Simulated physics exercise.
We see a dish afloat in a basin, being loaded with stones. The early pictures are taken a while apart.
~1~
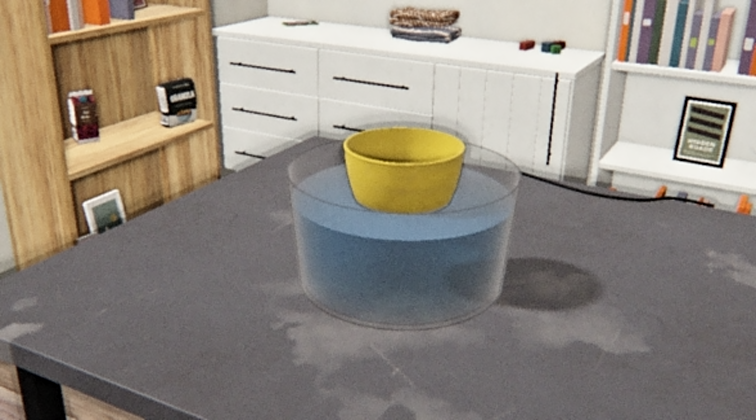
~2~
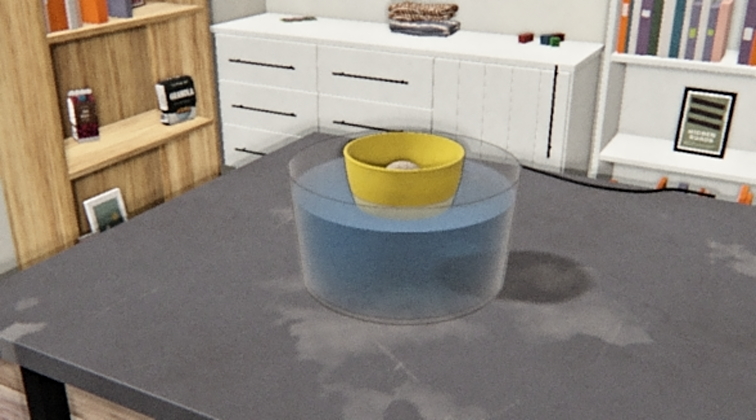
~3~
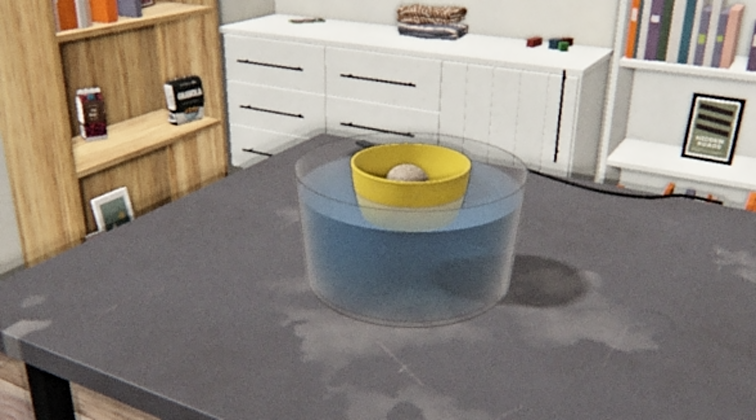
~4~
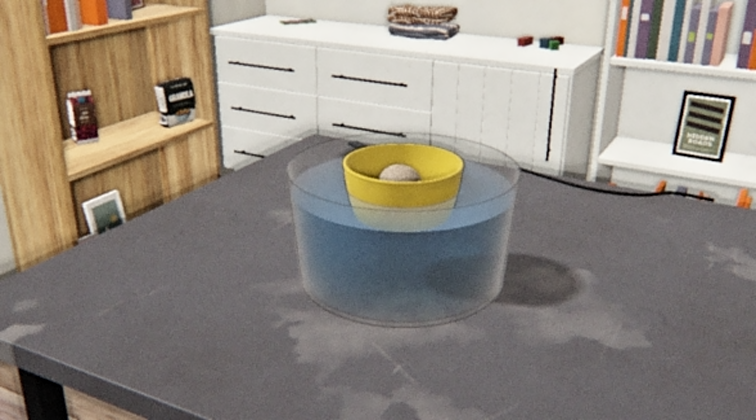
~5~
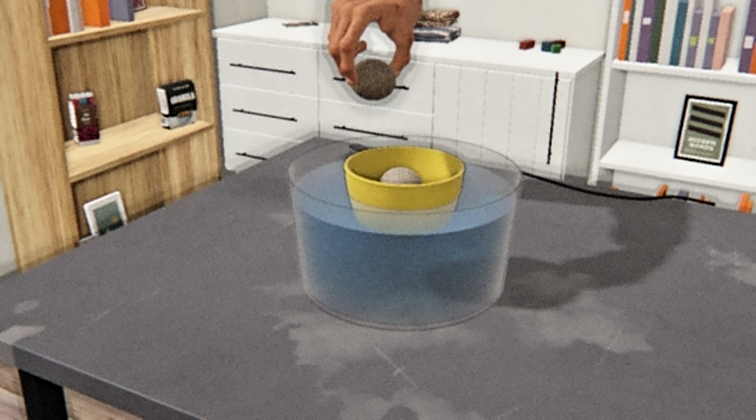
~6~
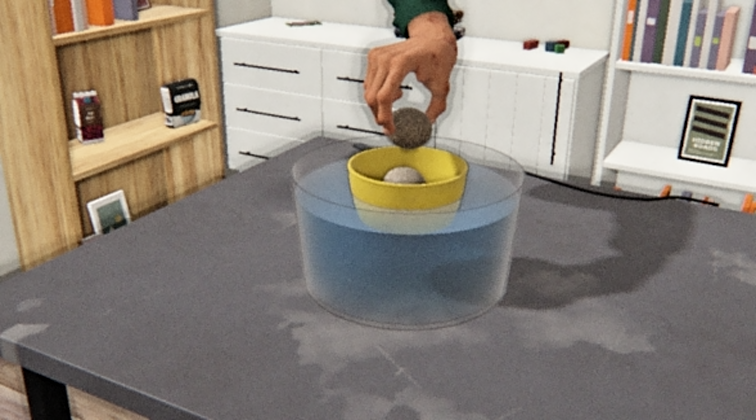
Yellow bowl floating in a clear basin of water, sitting lower with stones inside as a hand lowers another stone over it.
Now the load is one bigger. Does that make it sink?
No, it floats.
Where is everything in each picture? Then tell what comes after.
The first frame shows dish (404, 146) empty; most of its side above the surface.
The second frame shows dish (404, 152) with one aboard; about two thirds of its side above the surface.
The third frame shows dish (411, 163) with two aboard; about half of its side above the surface.
The fourth frame shows dish (403, 163) with two aboard; about half of its side above the surface.
The fifth frame shows dish (404, 166) with two aboard; about half of its side above the surface; the next stone in the hand at (373, 80).
The sixth frame shows dish (408, 165) with two aboard; about half of its side above the surface; the next stone in the hand at (409, 129).
Shortly, the stone is in and the dish dips.
Then, it steadies; about a fifth of its side above the surface.
At the finish, the dish floats; about a fifth of its side above the surface.
